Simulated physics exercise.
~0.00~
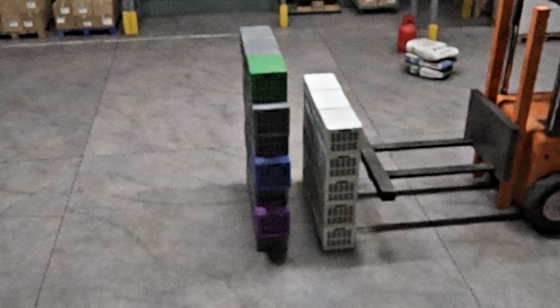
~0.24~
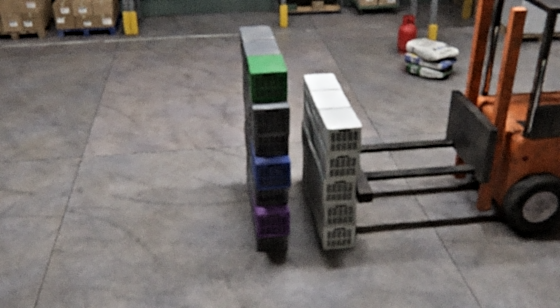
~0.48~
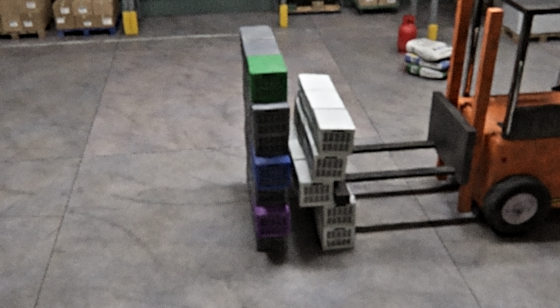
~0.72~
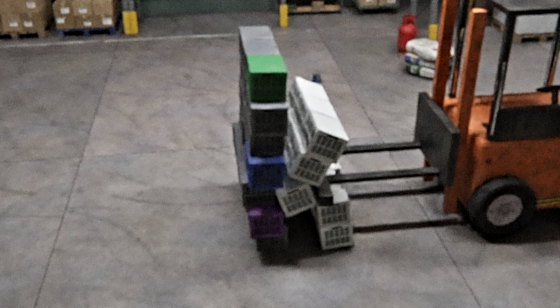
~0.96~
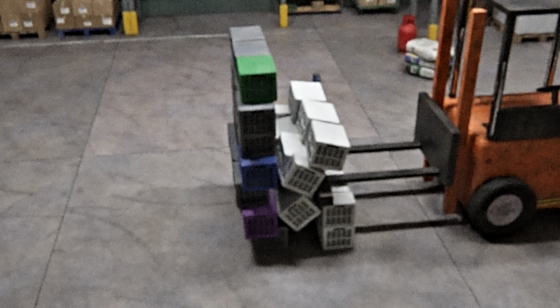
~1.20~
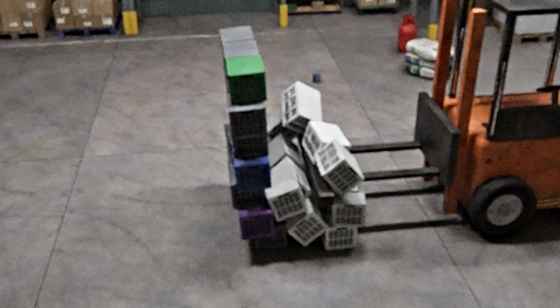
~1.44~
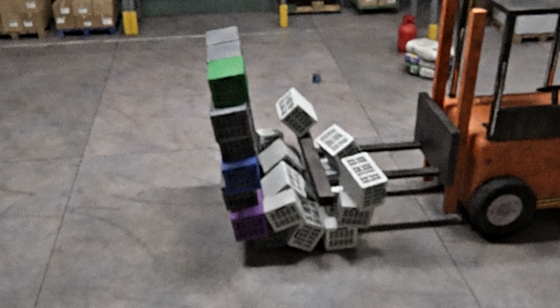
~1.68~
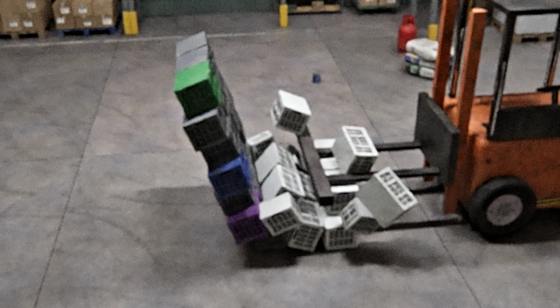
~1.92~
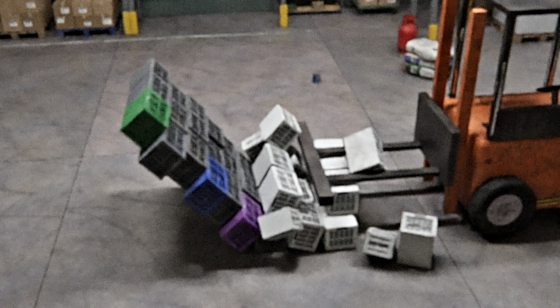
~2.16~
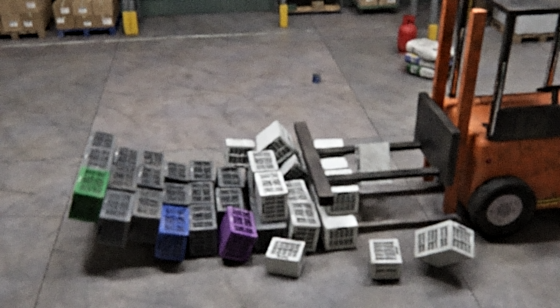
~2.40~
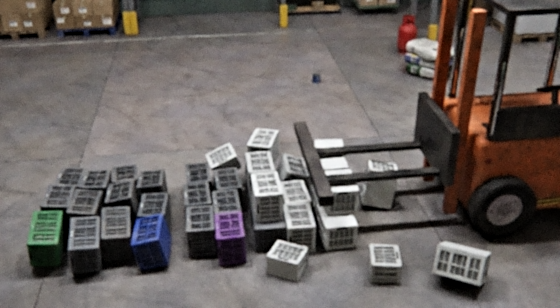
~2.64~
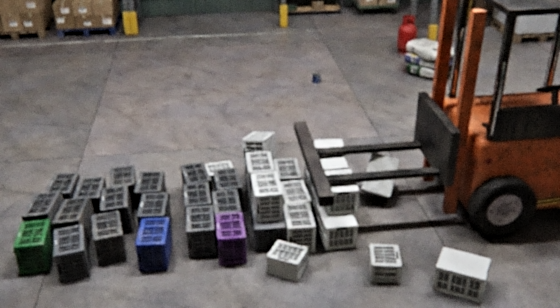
On a grey warehouse floor, two narrow walls of crates stand close together, a pale one beside a darker one with green, blue and purple crates at its near end. An orange forklift on the right drives left, pushing a dark beam into the pale wall. The pale crates buckle and spill against the darker wall as the truck stops. The darker wall leans left, tilts further and topples, its crates spreading across the floor. At the end, the green, blue and purple crates lie on their sides among the scattered crates, and the forklift stands still.
